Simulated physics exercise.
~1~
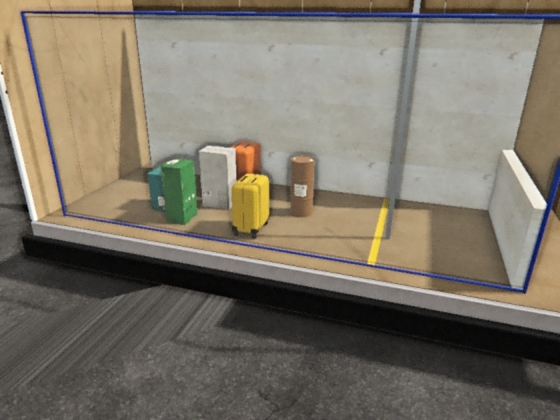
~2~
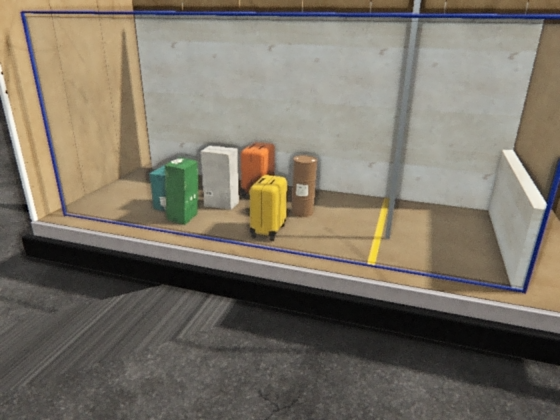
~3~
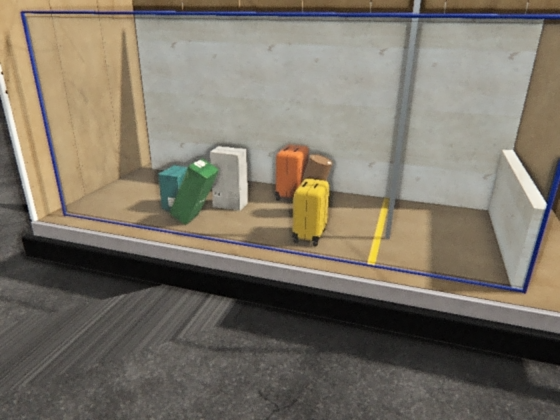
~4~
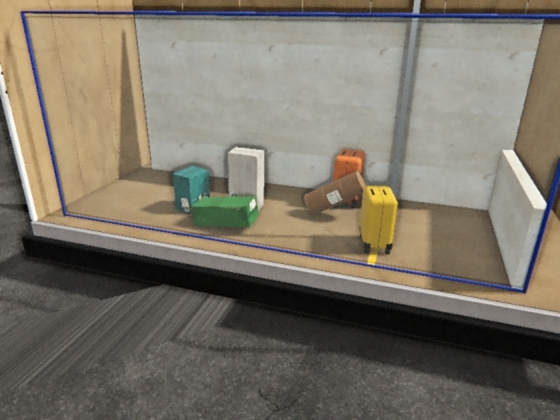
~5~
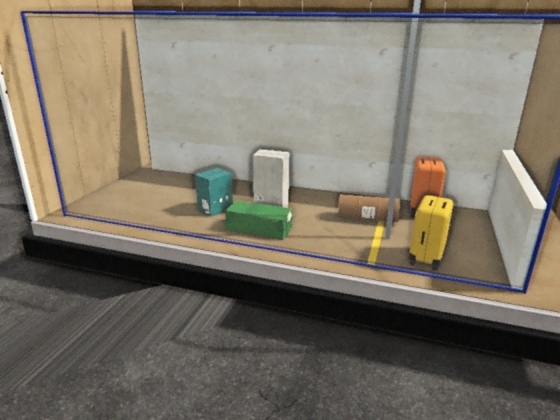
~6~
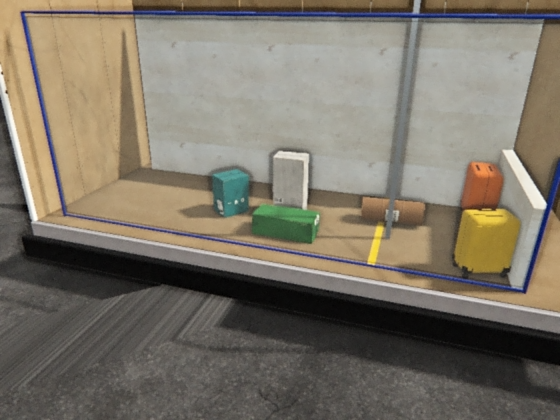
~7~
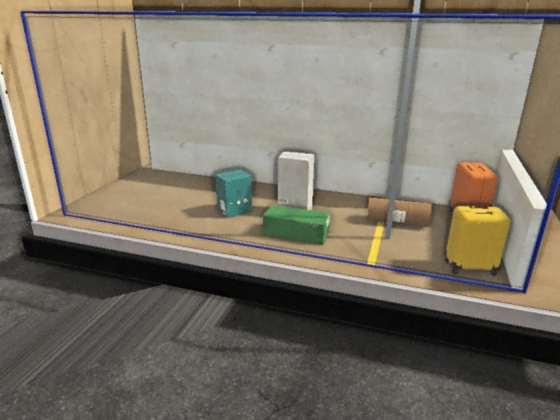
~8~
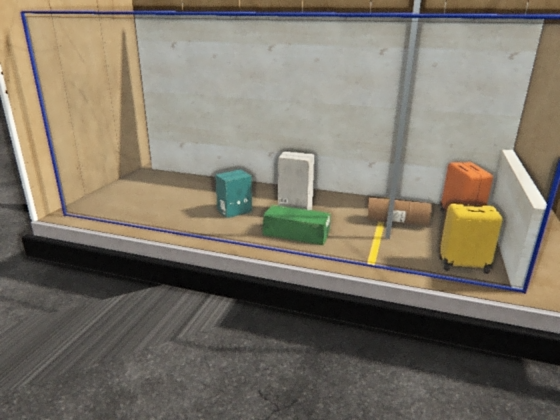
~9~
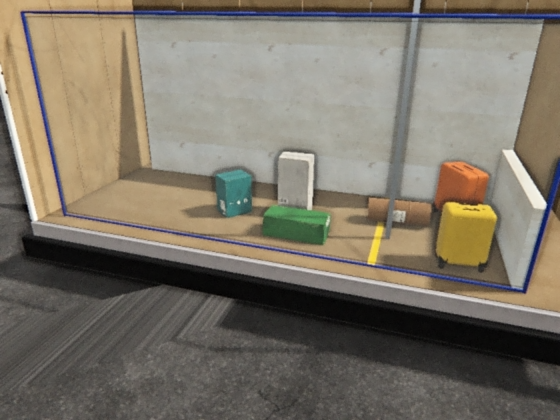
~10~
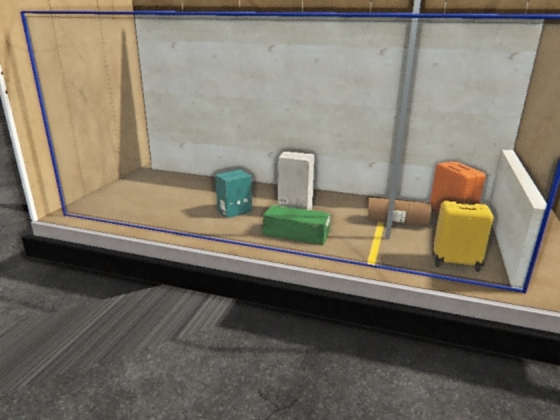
In an open cargo bay, a cluster of luggage and boxes slid right as the green box and brown drum toppled; the yellow and orange suitcases rolled farthest, then drifted back slightly, resting with the drum past the yellow line, the others short of it.
